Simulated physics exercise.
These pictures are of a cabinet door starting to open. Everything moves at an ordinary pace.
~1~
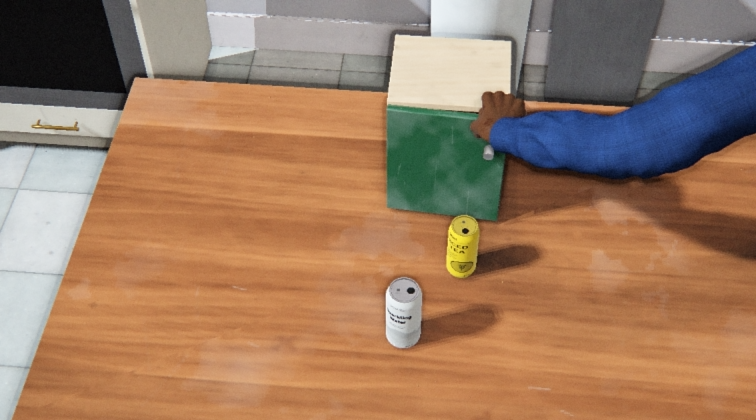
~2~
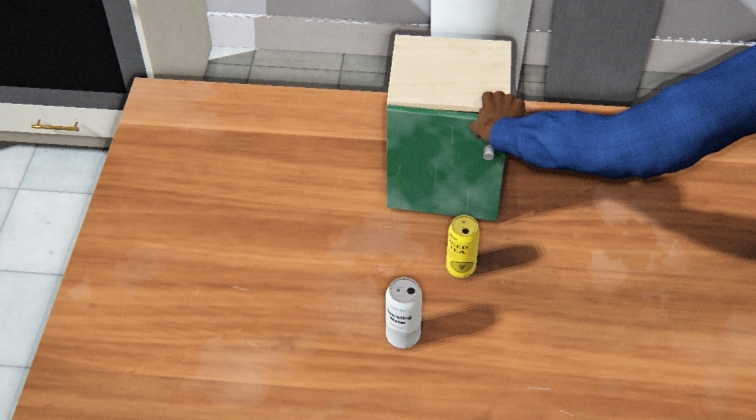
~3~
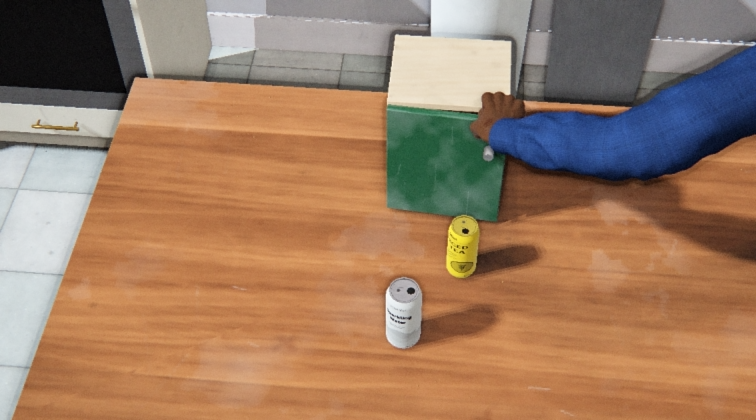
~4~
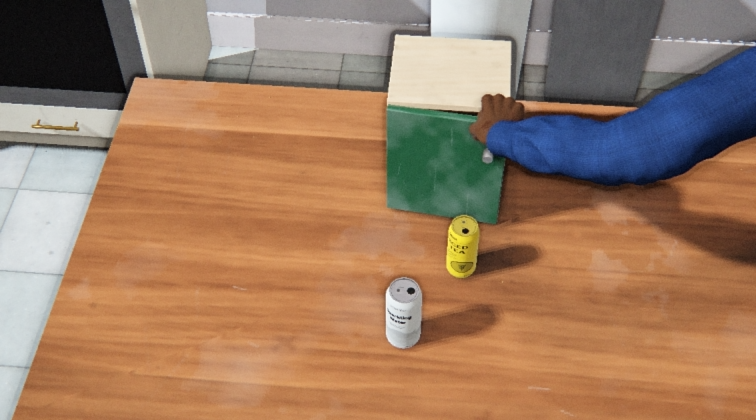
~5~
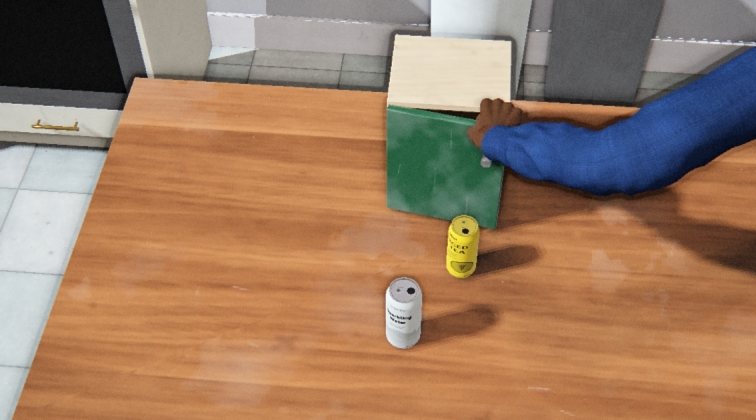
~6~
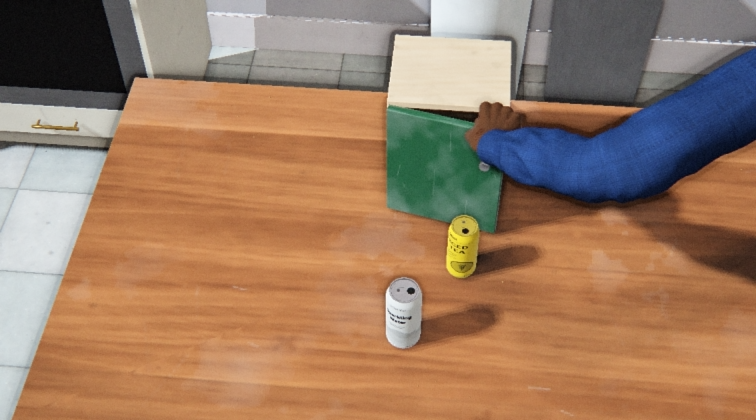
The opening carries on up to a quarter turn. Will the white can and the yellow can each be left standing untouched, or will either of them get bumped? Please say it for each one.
At the end, my guess is the white can won't budge; my guess is the yellow can will budge.
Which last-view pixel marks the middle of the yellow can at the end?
Near (365, 291).
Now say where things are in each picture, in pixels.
The first frame shows door 4° open; white can (403, 314); yellow can (463, 248); door (444, 170).
The second frame shows door 4° open; yellow can (463, 248); door (444, 170).
The third frame shows door 5° open; white can (403, 315); door (444, 170).
The fourth frame shows door 6° open; yellow can (463, 248); door (444, 171).
The fifth frame shows door 10° open; white can (403, 315); door (443, 173).
The sixth frame shows door 12° open; white can (403, 315); yellow can (463, 248); door (442, 175).
Then, 1.34 s after the last picture, door 59° open; white can at rest near (403, 315); yellow can moved well along near (423, 275).
At rest, the white can remains where it is, near (403, 314); the yellow can is pushed along, near (365, 291).
